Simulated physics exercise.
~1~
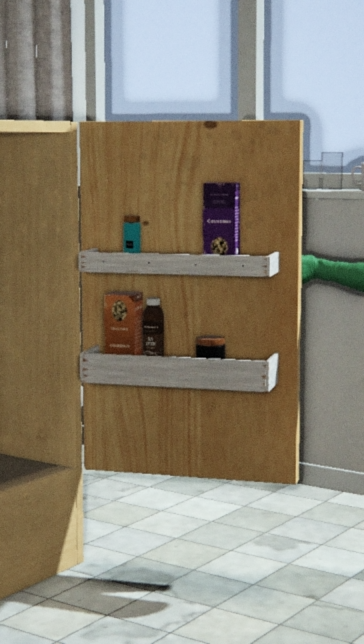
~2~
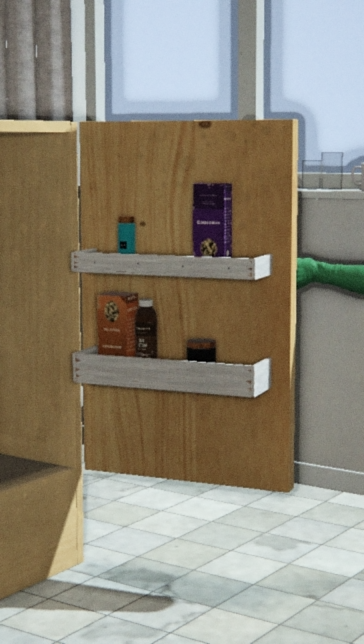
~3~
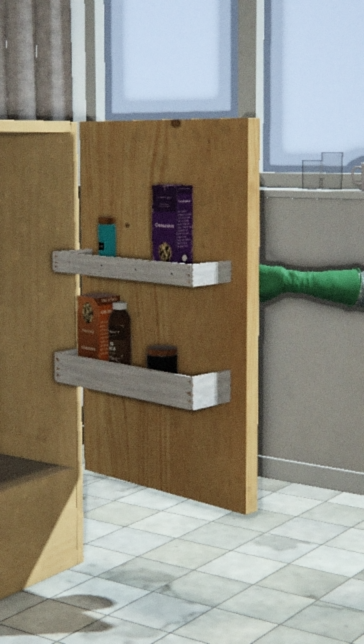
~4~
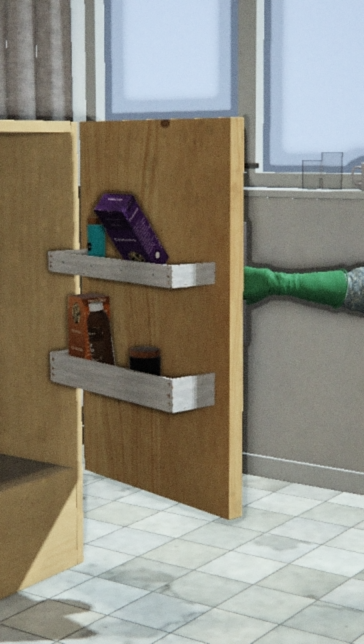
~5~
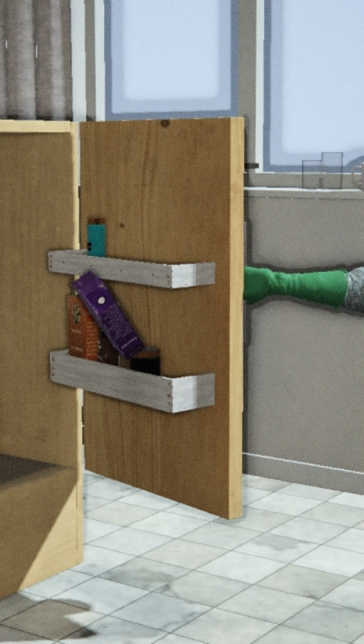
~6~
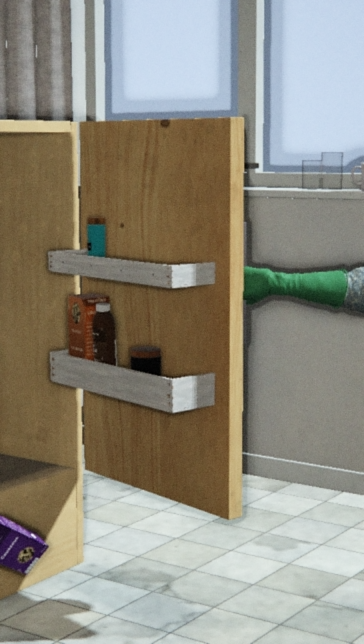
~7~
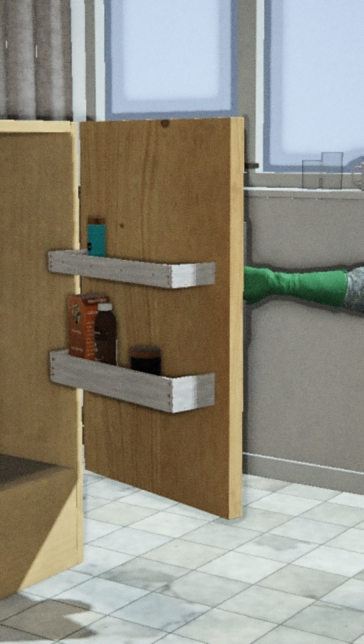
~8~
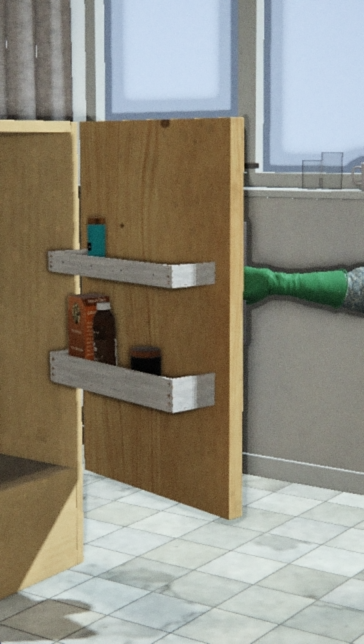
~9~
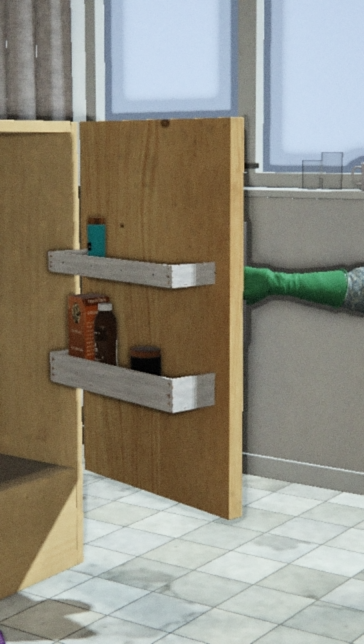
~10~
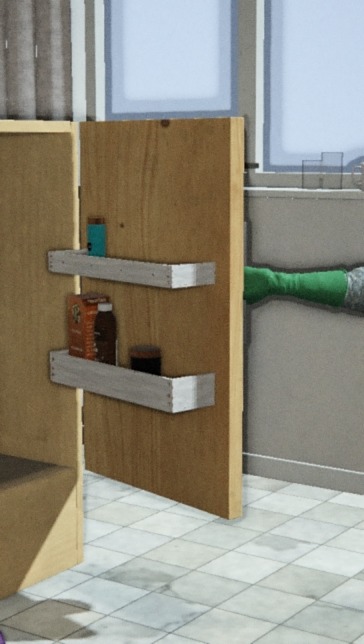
Purple carton toppling over its rack and falling to the floor as a green-gloved hand stops a swinging door, other items staying racked.
